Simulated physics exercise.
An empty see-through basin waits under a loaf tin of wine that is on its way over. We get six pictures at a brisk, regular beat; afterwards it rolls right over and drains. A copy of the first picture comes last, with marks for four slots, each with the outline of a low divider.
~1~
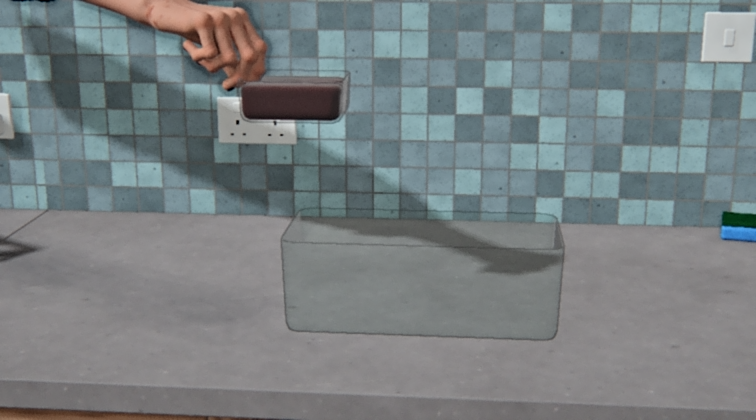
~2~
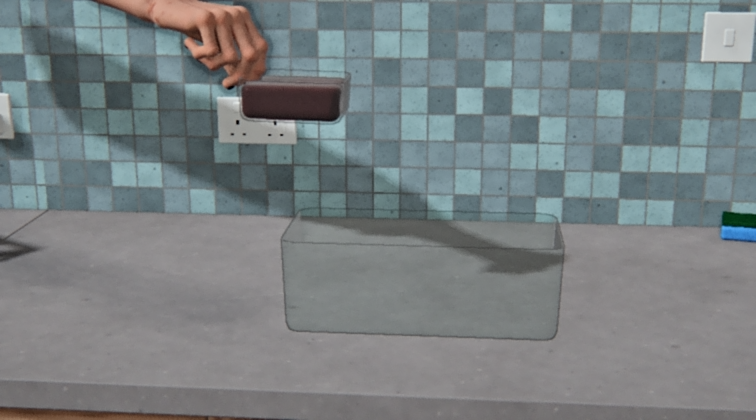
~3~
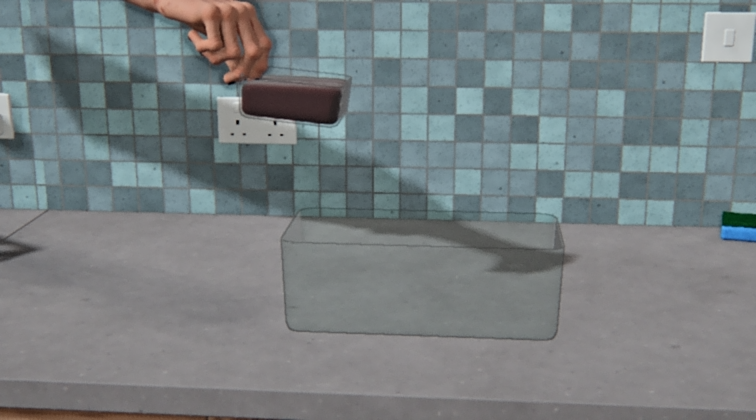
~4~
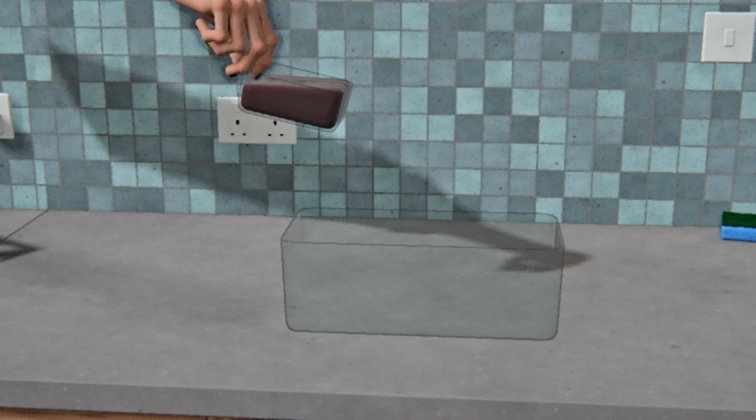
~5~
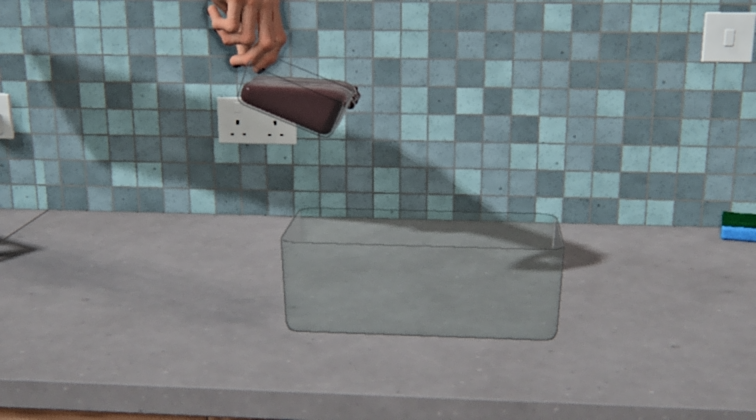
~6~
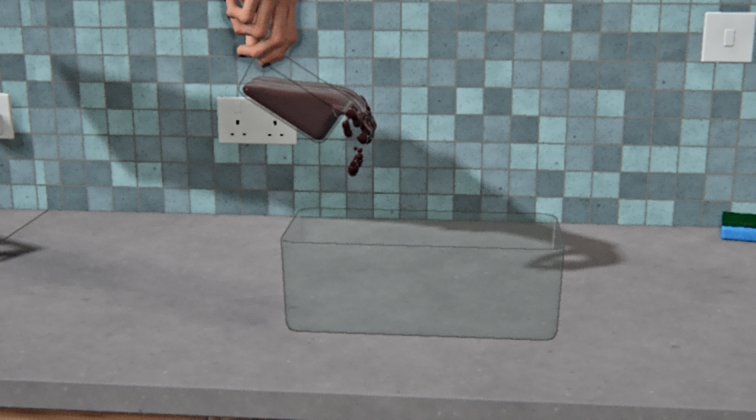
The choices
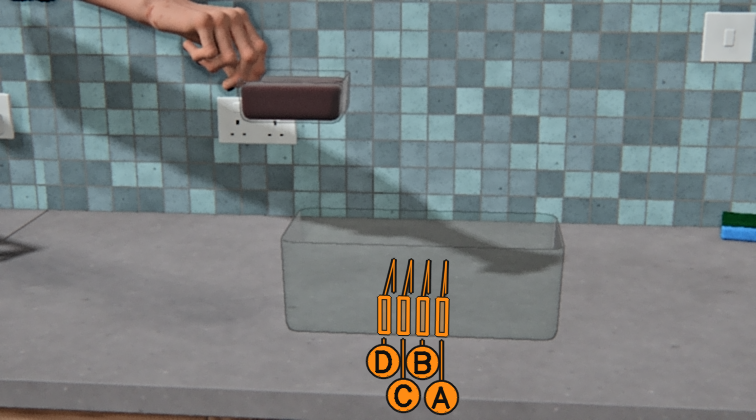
A grey kitchen worktop against a teal and blue mosaic-tiled wall is seen from the front and slightly above, in a fixed view. A hand at the upper left is by a clear loaf-shaped container of dark red-brown liquid, above an empty see-through basin, with white sockets behind. The container tilts rightward, slowly then more steeply, until dark liquid slips over its lip and drops in blobs.
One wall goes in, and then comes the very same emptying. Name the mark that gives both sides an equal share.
Take C.
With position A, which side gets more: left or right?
The left side.
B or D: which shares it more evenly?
That is position D.
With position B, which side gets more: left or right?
The left one.
In orange, A at (441, 341); B at (422, 340); C at (403, 339); D at (383, 339).
With A, about 95 % ends left of the wall and 4 % right of it.
With B, about 90 % ends left of the wall and 9 % right of it.
With C, about 47 % ends left of the wall and 52 % right of it.
With D, about 27 % ends left of the wall and 71 % right of it.
